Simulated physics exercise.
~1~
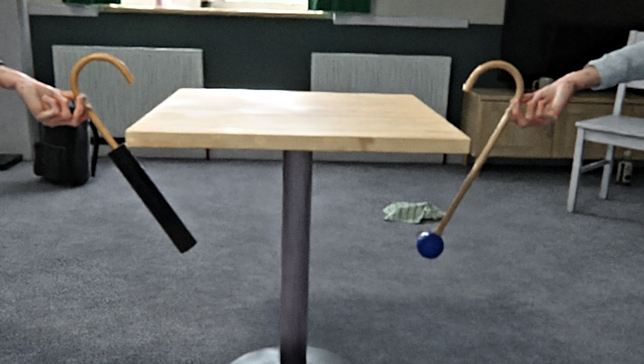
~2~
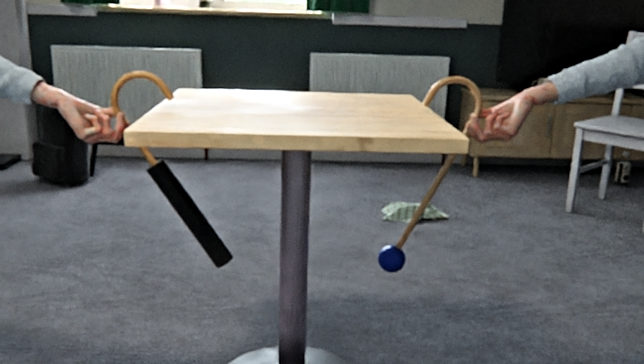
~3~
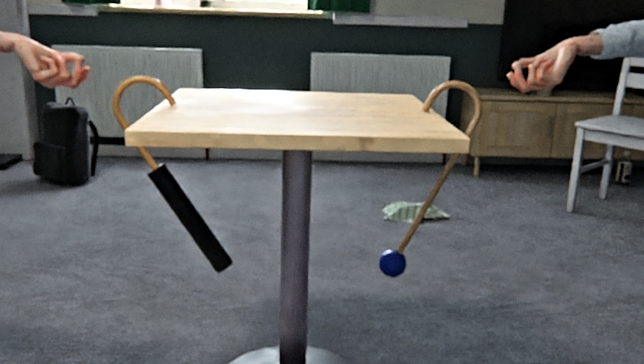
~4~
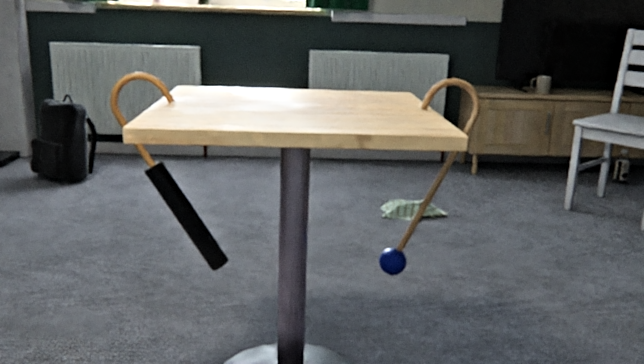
Two hands hook a black umbrella and a blue-ended ladle on a table, leaving both hanging.
